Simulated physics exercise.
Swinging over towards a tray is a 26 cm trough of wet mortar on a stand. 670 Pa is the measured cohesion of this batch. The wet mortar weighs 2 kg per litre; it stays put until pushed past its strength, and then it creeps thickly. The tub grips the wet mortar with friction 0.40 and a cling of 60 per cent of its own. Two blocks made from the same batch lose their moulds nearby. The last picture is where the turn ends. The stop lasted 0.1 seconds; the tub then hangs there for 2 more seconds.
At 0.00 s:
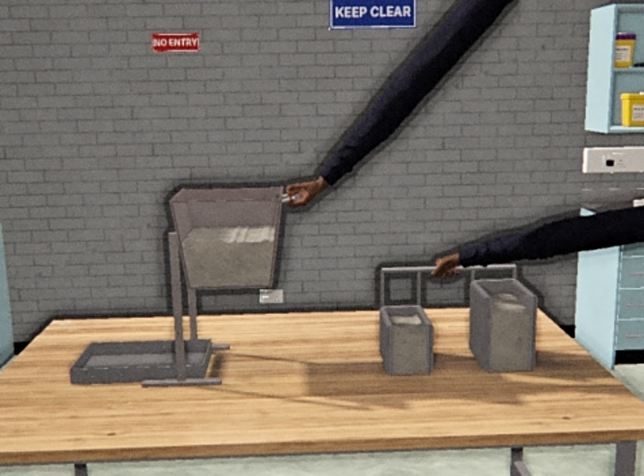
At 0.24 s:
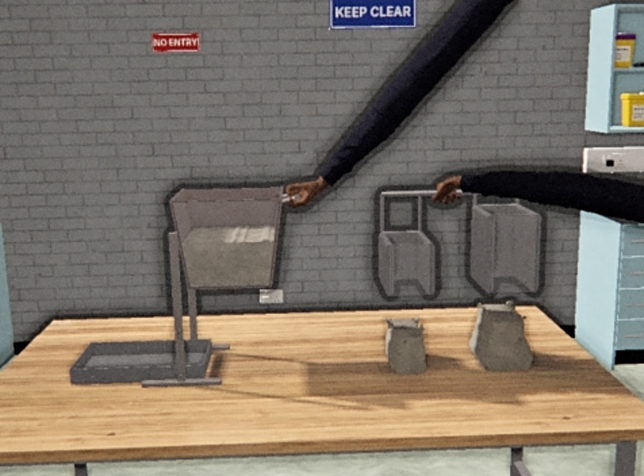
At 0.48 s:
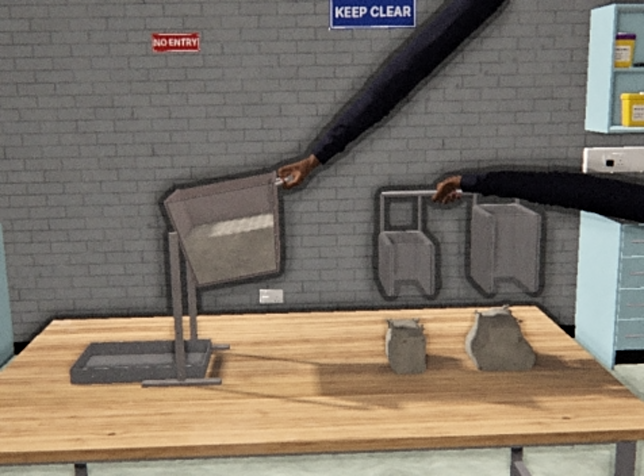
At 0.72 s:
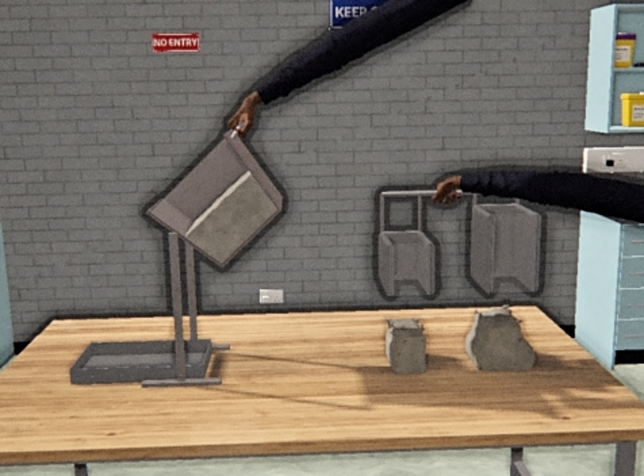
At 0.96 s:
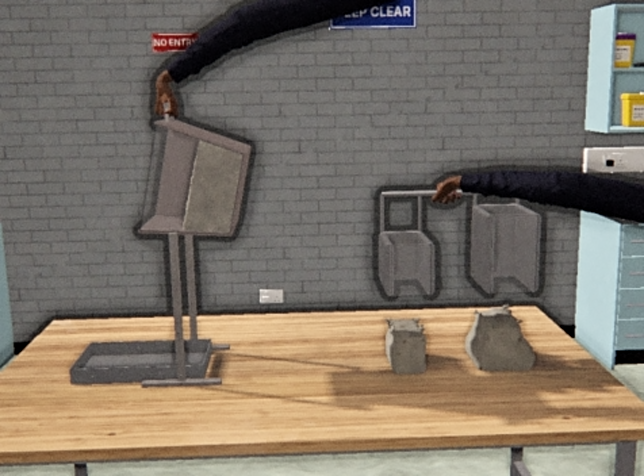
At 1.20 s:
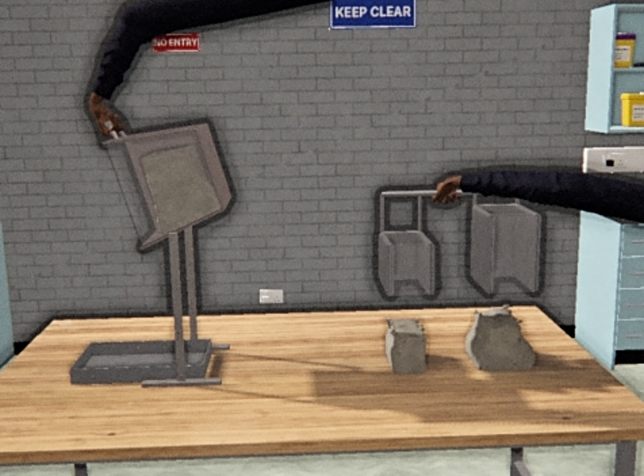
Hands lifting moulds off two grey mortar blocks, the larger sagging, then swinging a trough of mortar leftward over its stand.
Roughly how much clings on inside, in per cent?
Roughly 0 per cent.
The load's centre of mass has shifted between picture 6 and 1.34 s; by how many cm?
About 10 cm.
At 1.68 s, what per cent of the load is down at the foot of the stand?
I reckon around 55 % of it.
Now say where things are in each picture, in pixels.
In the first picture, handle-side rim at (279, 199), tilt 0 degrees; highest point of the wet mortar at (263, 241); test blocks 13 cm, 20 cm high (left to right).
In the second picture, handle-side rim at (279, 199), tilt 0 degrees; highest point of the wet mortar at (263, 241); test blocks 13 cm, 17 cm high (left to right).
In the third picture, handle-side rim at (271, 182), tilt 9 degrees; highest point of the wet mortar at (268, 226); test blocks 13 cm, 15 cm high (left to right).
In the fourth picture, handle-side rim at (224, 137), tilt 43 degrees; highest point of the wet mortar at (248, 176); test blocks 13 cm, 15 cm high (left to right).
In the fifth picture, handle-side rim at (155, 125), tilt 78 degrees; highest point of the wet mortar at (203, 143); test blocks 13 cm, 15 cm high (left to right).
In the sixth picture, handle-side rim at (105, 145), tilt 106 degrees; highest point of the wet mortar at (180, 152); test blocks 13 cm, 15 cm high (left to right).
By 1.34 s, the tub is at 106 degrees and holds 82 %.
By 1.51 s, the tub is at 106 degrees and holds 35 %.
By 1.68 s, the tub is at 106 degrees and holds 18 %.
By 1.85 s, the tub is at 106 degrees and holds 0 %.
By 3.20 s, at the end, the tub is at 106 degrees and holds 0 %.
